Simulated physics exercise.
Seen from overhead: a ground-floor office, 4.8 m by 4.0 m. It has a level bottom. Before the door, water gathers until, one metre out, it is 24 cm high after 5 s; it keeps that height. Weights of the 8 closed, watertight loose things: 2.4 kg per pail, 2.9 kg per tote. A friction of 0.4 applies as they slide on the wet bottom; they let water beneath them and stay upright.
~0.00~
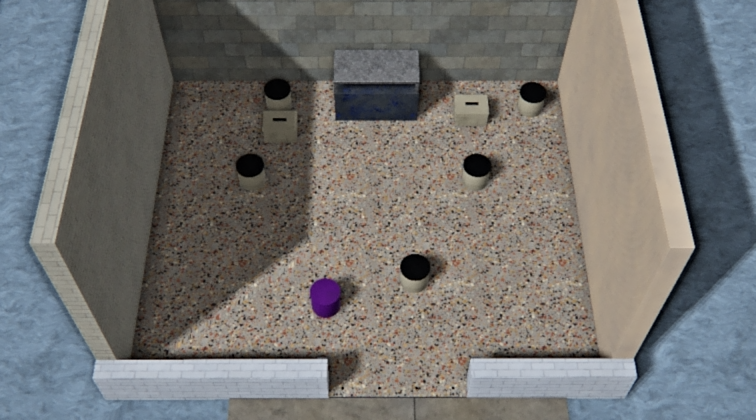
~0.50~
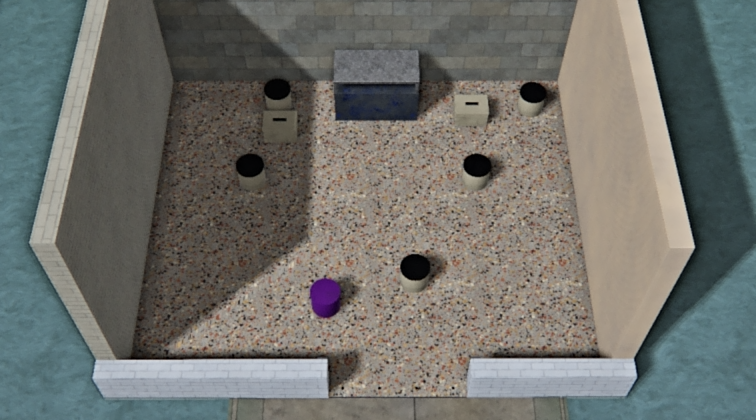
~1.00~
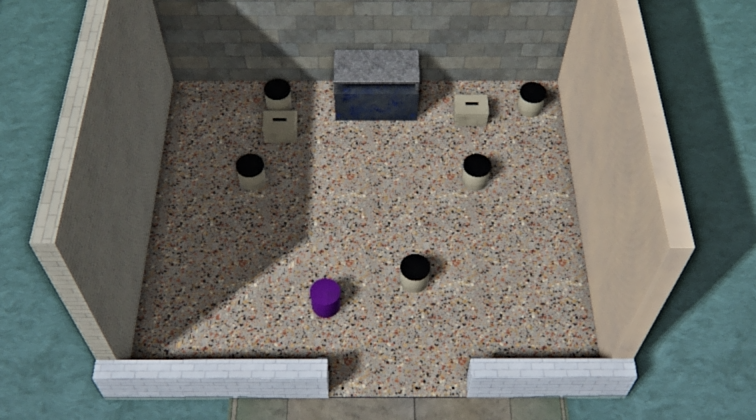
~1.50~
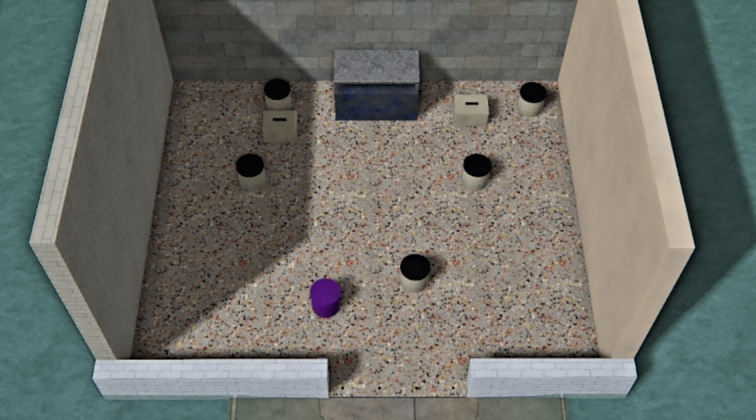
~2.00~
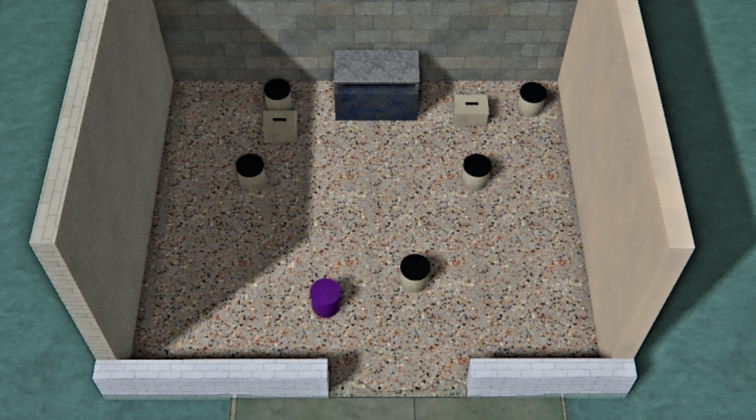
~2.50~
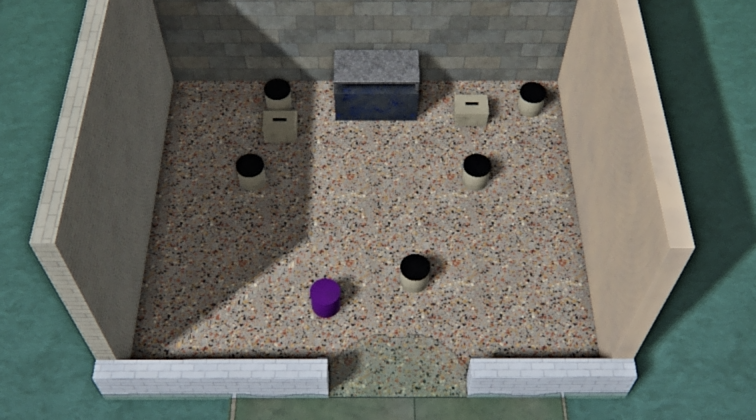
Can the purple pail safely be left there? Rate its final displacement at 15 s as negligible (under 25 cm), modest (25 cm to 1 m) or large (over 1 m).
Large.
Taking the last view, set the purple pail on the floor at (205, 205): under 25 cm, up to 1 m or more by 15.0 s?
Result: It drifts a great deal.
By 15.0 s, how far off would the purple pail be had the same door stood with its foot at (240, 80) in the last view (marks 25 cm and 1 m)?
Outcome - purple pail: Well off.
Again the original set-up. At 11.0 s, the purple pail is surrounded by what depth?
Roughly 5 cm deep.
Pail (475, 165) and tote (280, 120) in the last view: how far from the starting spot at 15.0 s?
Respectively 200 and 200 cm.
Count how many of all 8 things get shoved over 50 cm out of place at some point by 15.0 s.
The answer here is 8.
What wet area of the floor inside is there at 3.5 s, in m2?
Flooded: Near 2.0 m2.
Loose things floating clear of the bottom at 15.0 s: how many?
Total: 8.
After 3.5 s the purple pail is near (325, 292), 0.0 m from its start, aground; 0 afloat.
After 6.8 s the purple pail is near (216, 247), 1.3 m from its start, aground; 6 afloat.
After 11.0 s the purple pail is near (207, 264), 1.3 m from its start, afloat; 8 afloat.
After 15.0 s the purple pail is near (314, 156), 1.7 m from its start, afloat; 8 afloat.
